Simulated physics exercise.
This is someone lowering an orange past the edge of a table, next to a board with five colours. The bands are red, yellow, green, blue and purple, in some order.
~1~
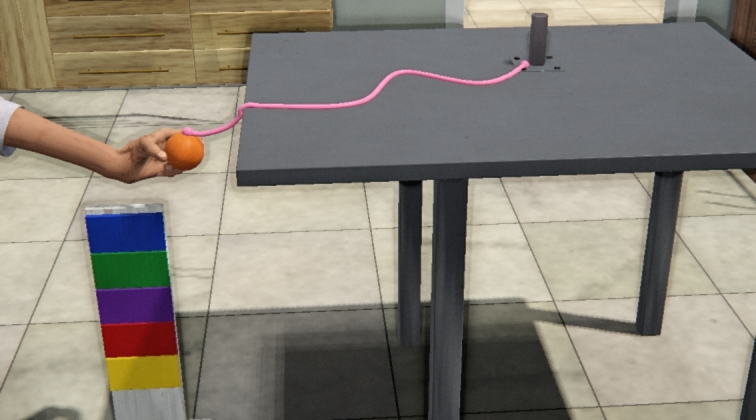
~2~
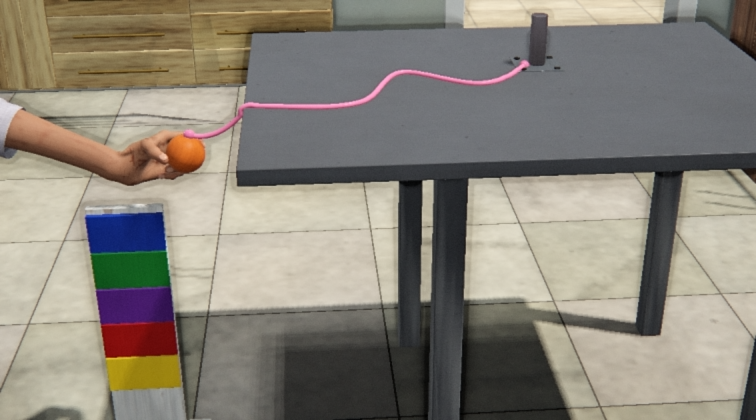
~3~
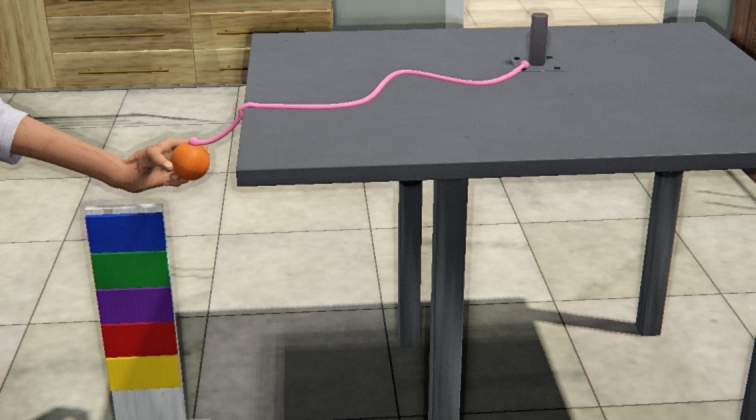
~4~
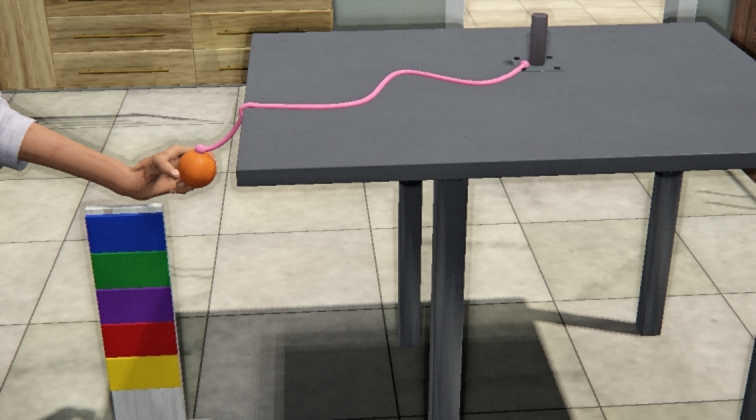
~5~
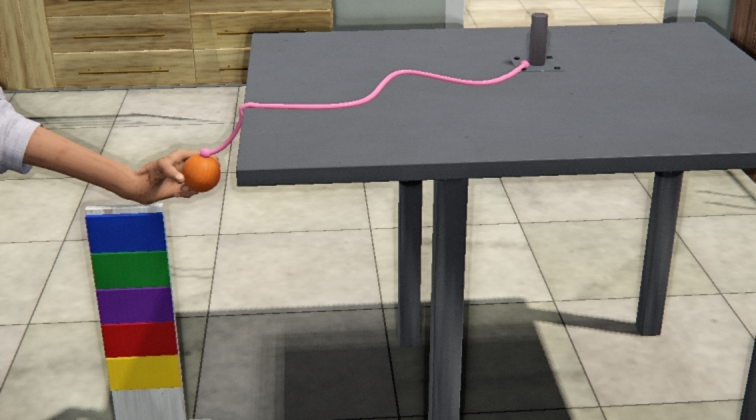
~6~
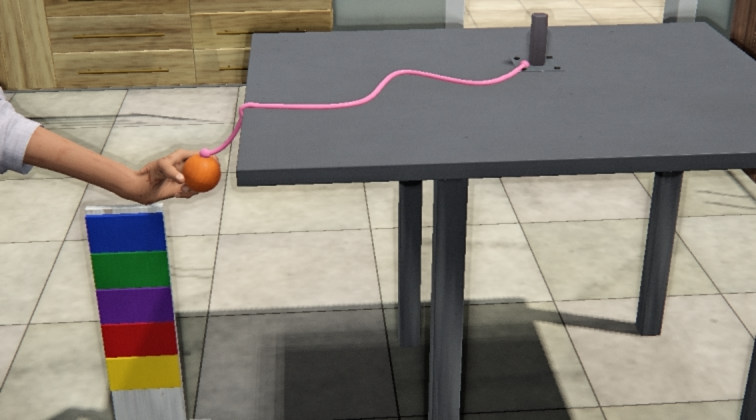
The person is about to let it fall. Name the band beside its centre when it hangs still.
The green one.
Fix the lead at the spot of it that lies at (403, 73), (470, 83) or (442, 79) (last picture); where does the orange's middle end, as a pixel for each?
In that order: (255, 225), (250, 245) and (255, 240).
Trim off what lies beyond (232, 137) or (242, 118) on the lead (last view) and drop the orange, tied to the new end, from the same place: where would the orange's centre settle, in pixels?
Try by try, around (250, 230) and (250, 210).
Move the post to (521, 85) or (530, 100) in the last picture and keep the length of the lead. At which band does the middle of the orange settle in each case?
Taking them in turn: Purple; purple.
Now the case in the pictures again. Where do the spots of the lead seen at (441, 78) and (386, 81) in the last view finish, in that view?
Near (413, 78) and (343, 87).
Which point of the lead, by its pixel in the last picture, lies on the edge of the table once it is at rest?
Near (328, 107).
Soon after, orange near (249, 253); level with green.
After that, orange near (241, 257); level with green.
In the end, orange near (250, 258); level with green. The lead holds its middle at green.
